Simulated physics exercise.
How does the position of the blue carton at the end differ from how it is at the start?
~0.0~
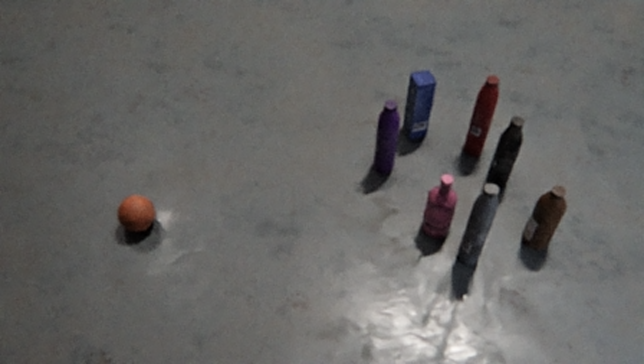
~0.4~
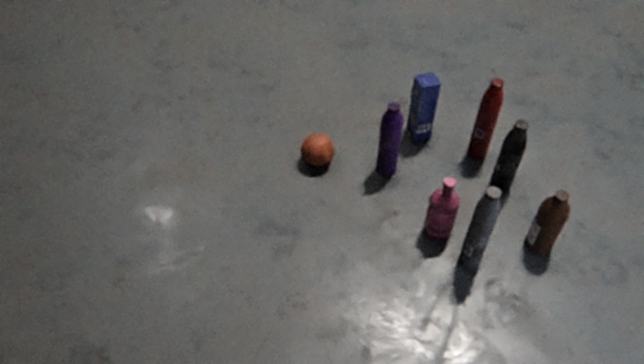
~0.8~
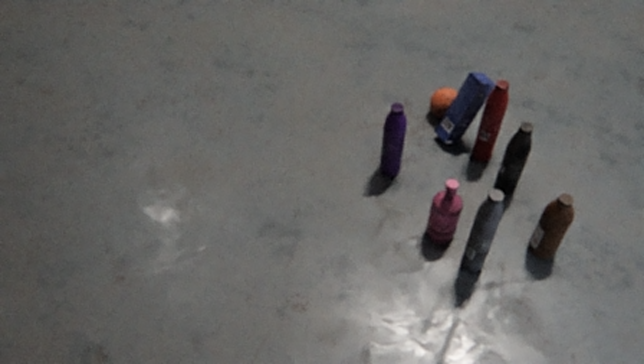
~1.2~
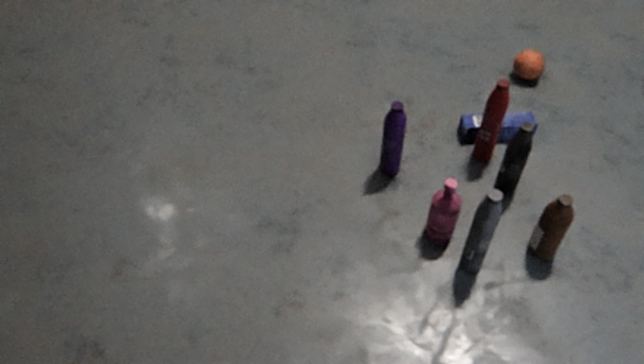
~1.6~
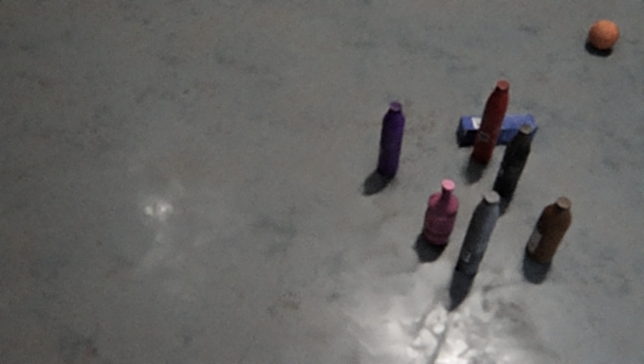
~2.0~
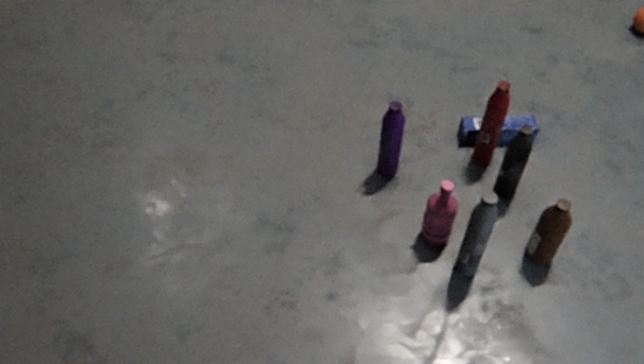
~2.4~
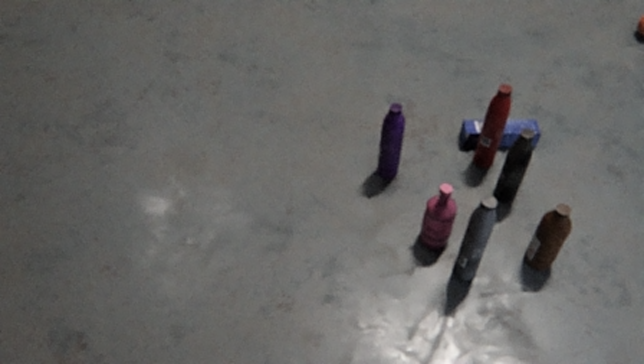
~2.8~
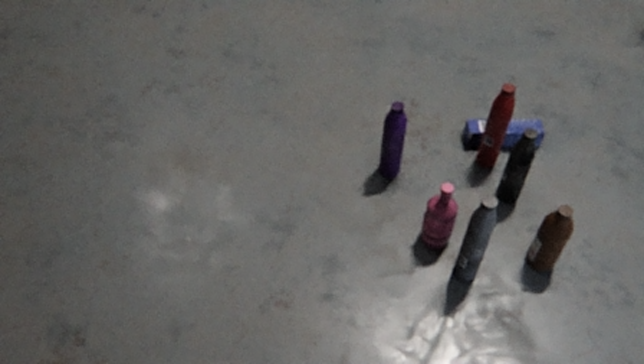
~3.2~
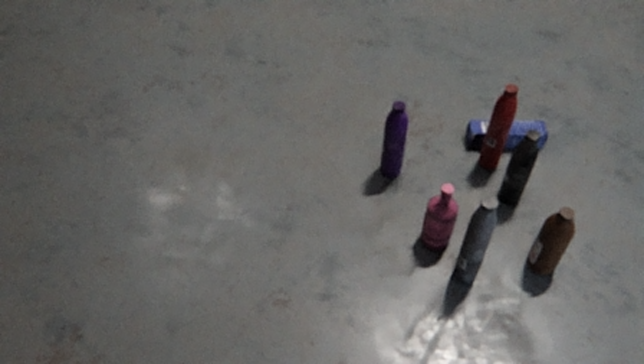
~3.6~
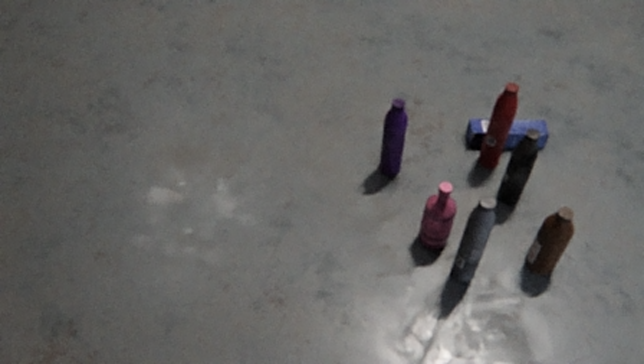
At the start the blue carton stands upright, but at the end it lies on its side on the floor behind the red bottle.
